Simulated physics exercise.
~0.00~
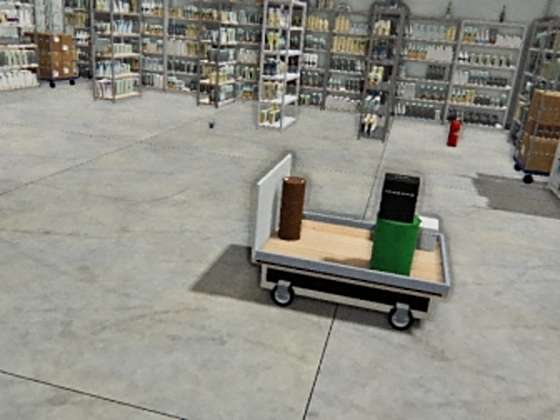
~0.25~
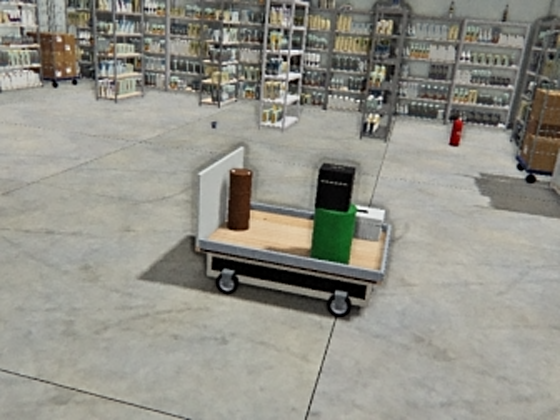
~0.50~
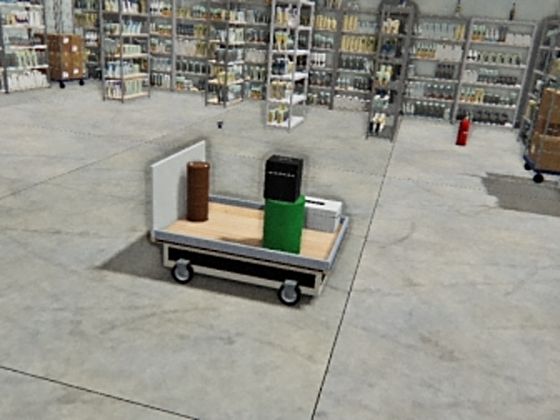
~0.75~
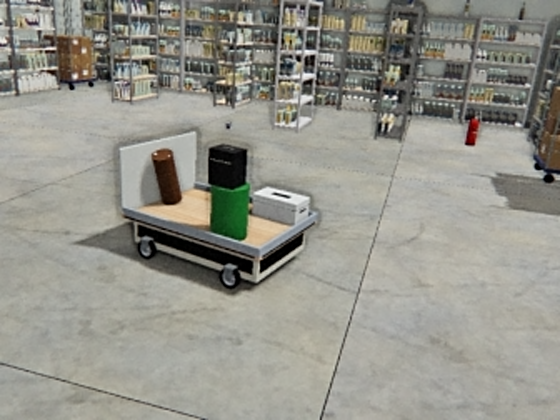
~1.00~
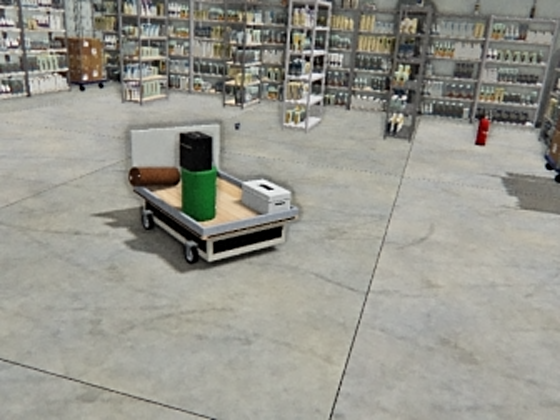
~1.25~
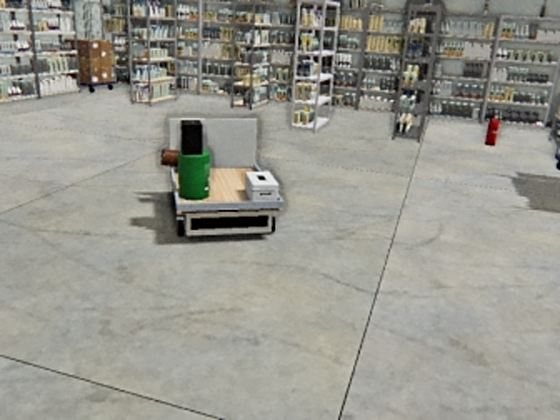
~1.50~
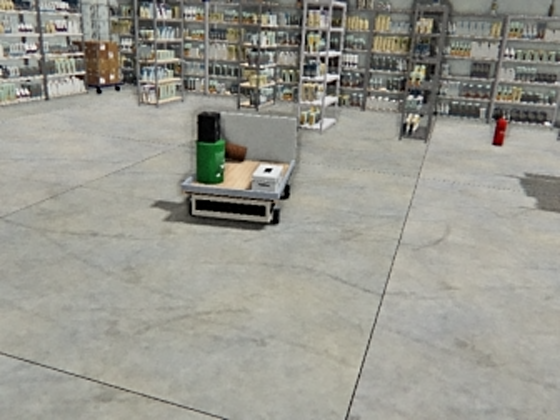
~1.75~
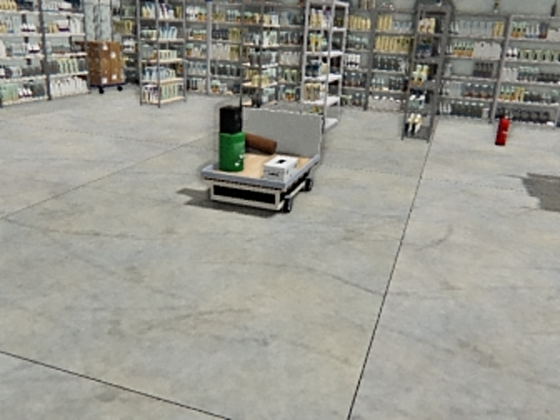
Cart rolling left and turning away across a warehouse floor, its brown canister toppling onto the deck while the other items stay aboard.
